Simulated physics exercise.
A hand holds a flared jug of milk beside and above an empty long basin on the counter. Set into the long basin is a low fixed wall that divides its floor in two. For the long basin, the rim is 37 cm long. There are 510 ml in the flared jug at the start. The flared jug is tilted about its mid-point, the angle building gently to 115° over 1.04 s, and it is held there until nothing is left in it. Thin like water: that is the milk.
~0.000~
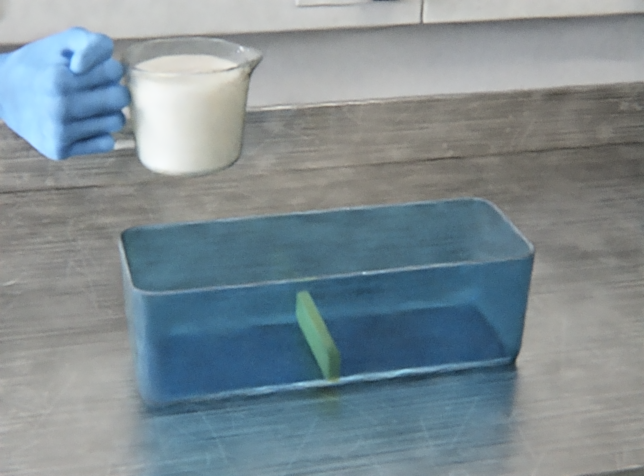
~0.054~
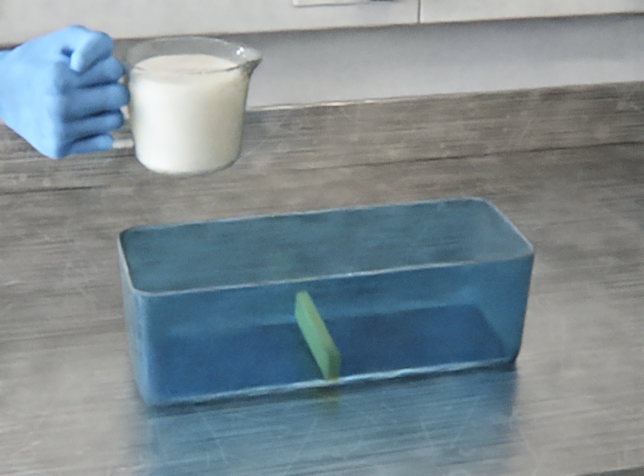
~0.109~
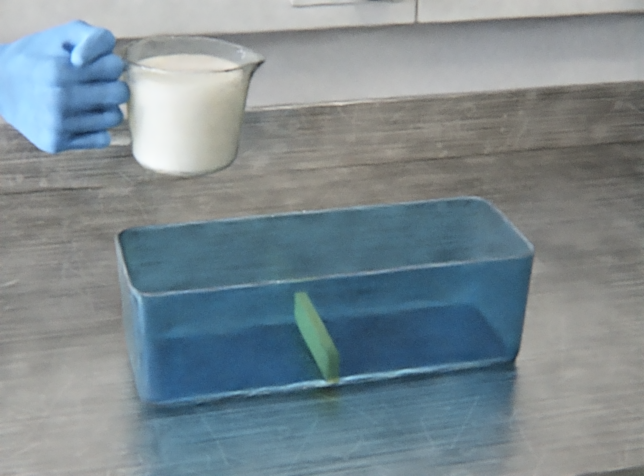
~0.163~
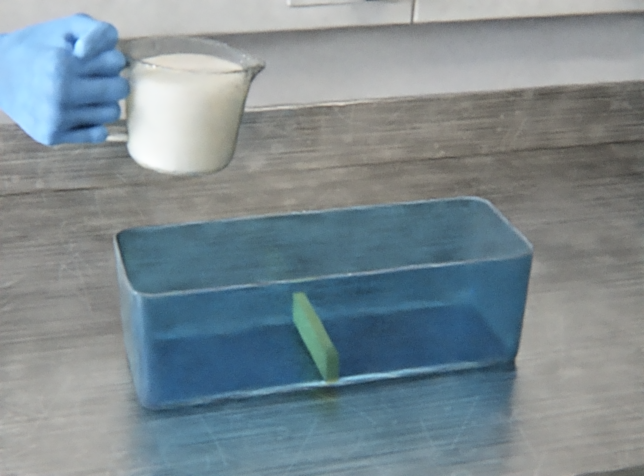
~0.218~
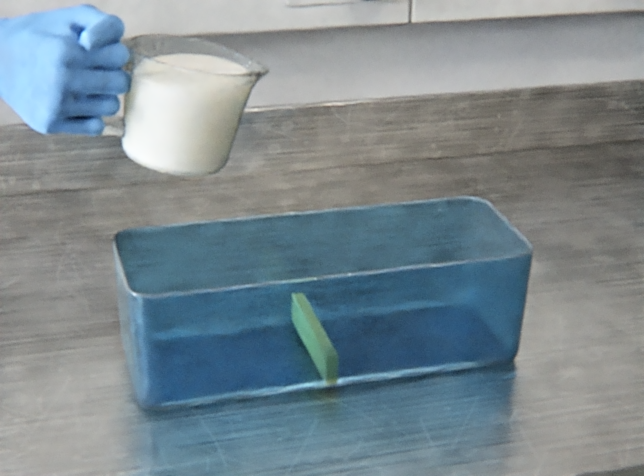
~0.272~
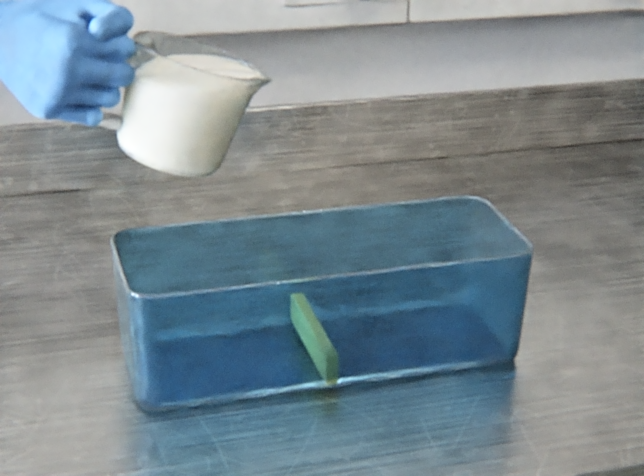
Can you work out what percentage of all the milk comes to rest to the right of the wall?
I would put it at 65 per cent.
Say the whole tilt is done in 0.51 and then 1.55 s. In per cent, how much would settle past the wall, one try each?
About 40 %, then about 70 %.
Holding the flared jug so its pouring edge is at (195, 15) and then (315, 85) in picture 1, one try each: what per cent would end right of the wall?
Respectively about 10 and 85 percent.
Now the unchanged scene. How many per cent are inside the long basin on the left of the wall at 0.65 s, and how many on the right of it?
About 1 % left, 18 % right.
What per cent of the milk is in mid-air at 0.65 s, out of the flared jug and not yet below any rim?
Some 28 per cent.
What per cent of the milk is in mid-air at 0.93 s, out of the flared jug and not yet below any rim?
Something like 8 per cent is in the air then.
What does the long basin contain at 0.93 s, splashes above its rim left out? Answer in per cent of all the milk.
It works out near 86 per cent.
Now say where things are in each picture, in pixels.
It leans 0°; its right rim is at (264, 54); the milk meets the walls at (127, 73) and (246, 66); the long basin's rim runs from (126, 262) to (512, 226); the wall's top is at (317, 322), in the first frame.
It leans 1°; its right rim is at (264, 54); the milk meets the walls at (127, 72) and (244, 67), in the second frame.
It leans 3°; its right rim is at (265, 56); the milk meets the walls at (126, 71) and (245, 67), in the third frame.
It leans 7°; its right rim is at (266, 61); the milk meets the walls at (127, 71) and (248, 68), in the fourth frame.
It leans 12°; its right rim is at (269, 68); the milk meets the walls at (130, 73) and (252, 68), in the fifth frame.
It leans 18°; its right rim is at (271, 77); the milk meets the walls at (130, 75) and (260, 70), in the sixth frame.
After 0.65 s the tilt is 80° and 55 per cent is still to pour, 1 is left of the wall and 18 right of it.
After 0.93 s the tilt is 112° and 5 per cent is still to pour, 22 is left of the wall and 65 right of it.
After 1.22 s the tilt is 115° and 0 per cent is still to pour, 33 is left of the wall and 66 right of it.
After 1.54 s the tilt is 115° and 0 per cent is still to pour, 34 is left of the wall and 65 right of it.
In the end 34 per cent lies left of the wall, 65 right of it and 1 outside.
